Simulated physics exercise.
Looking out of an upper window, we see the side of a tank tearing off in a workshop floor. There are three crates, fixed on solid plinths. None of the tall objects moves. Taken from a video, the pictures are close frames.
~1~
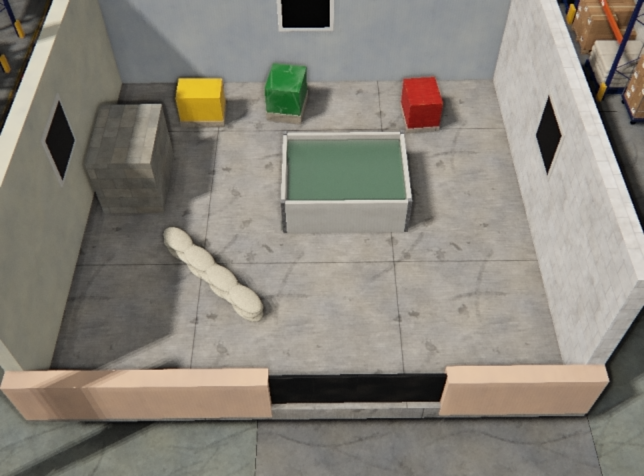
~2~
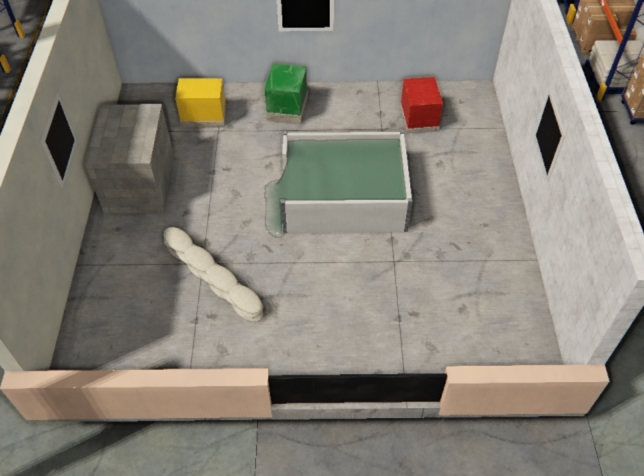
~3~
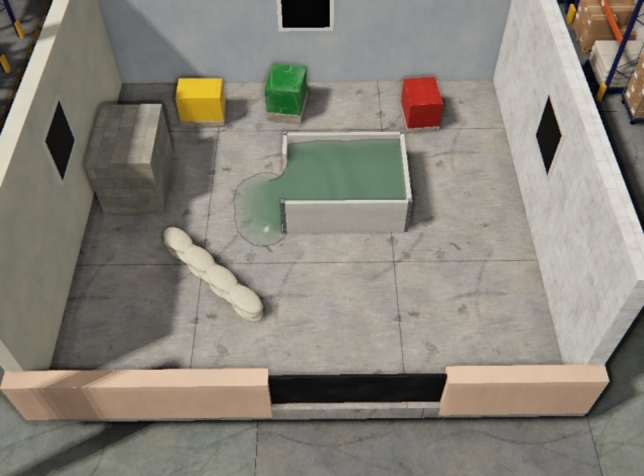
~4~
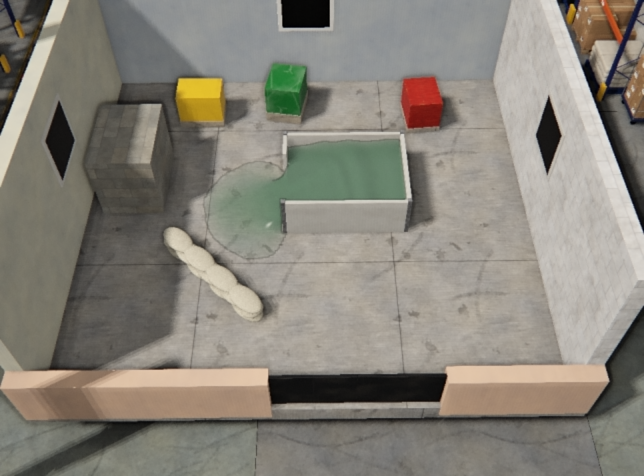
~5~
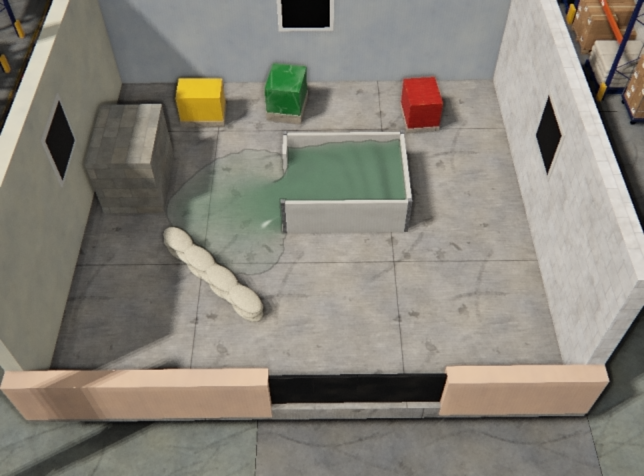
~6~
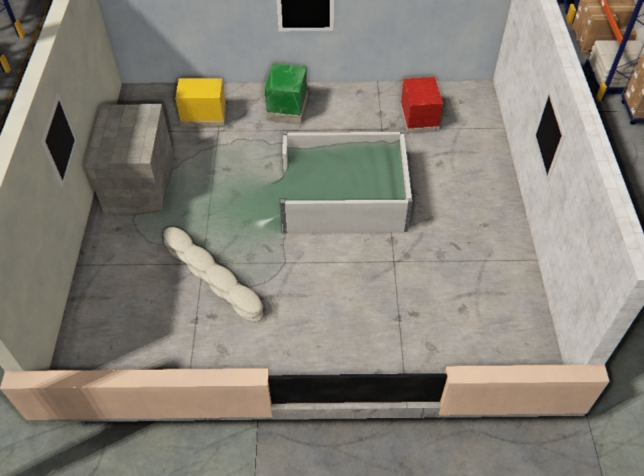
Green-tinted water pours through the open left side of a white-walled tank in a walled workshop area with a grey floor, seen from above. A grey block stands at left, yellow, green and red crates line the back, and a pale, lumpy barrier lies diagonally at left. The water first bulges out, then spreads leftward in a thin rounded sheet, reaching the barrier's upper end and the block's base, while the view stays still.
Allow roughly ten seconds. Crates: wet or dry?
As I see it, the red crate is spared; the yellow crate is hit by the water; the green crate is spared.
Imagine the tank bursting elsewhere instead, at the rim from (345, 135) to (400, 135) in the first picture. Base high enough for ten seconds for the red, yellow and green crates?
Result - red crate gets flooded; yellow crate is not reached; green crate gets flooded.
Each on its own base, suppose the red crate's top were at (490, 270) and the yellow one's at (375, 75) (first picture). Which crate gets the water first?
It is the green-painted one.
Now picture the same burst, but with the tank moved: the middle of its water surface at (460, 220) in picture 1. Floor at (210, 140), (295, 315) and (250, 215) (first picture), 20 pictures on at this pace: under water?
Taking the three spots in order: Swamped, swamped, swamped.
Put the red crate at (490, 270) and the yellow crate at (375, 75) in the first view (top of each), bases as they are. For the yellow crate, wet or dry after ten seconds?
I'd say the yellow crate stays clear.
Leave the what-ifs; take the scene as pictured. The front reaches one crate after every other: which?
It's the red crate.
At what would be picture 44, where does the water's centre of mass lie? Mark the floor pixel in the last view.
I'd say around (248, 210).
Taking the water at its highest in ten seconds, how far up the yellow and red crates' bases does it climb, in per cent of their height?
Roughly 150 per cent, then 70 per cent.
A moment on, water covers 15 % of the floor; the red crate not reached, the yellow crate water round its plinth, the green crate water round its plinth.
Next, water covers 25 % of the floor; the red crate not reached, the yellow crate water round its plinth, the green crate water round its plinth.
Then, water covers 50 % of the floor; the red crate not reached, the yellow crate water round its plinth, the green crate water round its plinth.
Later, water covers 70 % of the floor; the red crate water round its plinth, the yellow crate water round its plinth, the green crate water round its plinth.
In the end, water covers 95 % of the floor; the red crate stayed above the water, the yellow crate was topped, the green crate stayed above the water.
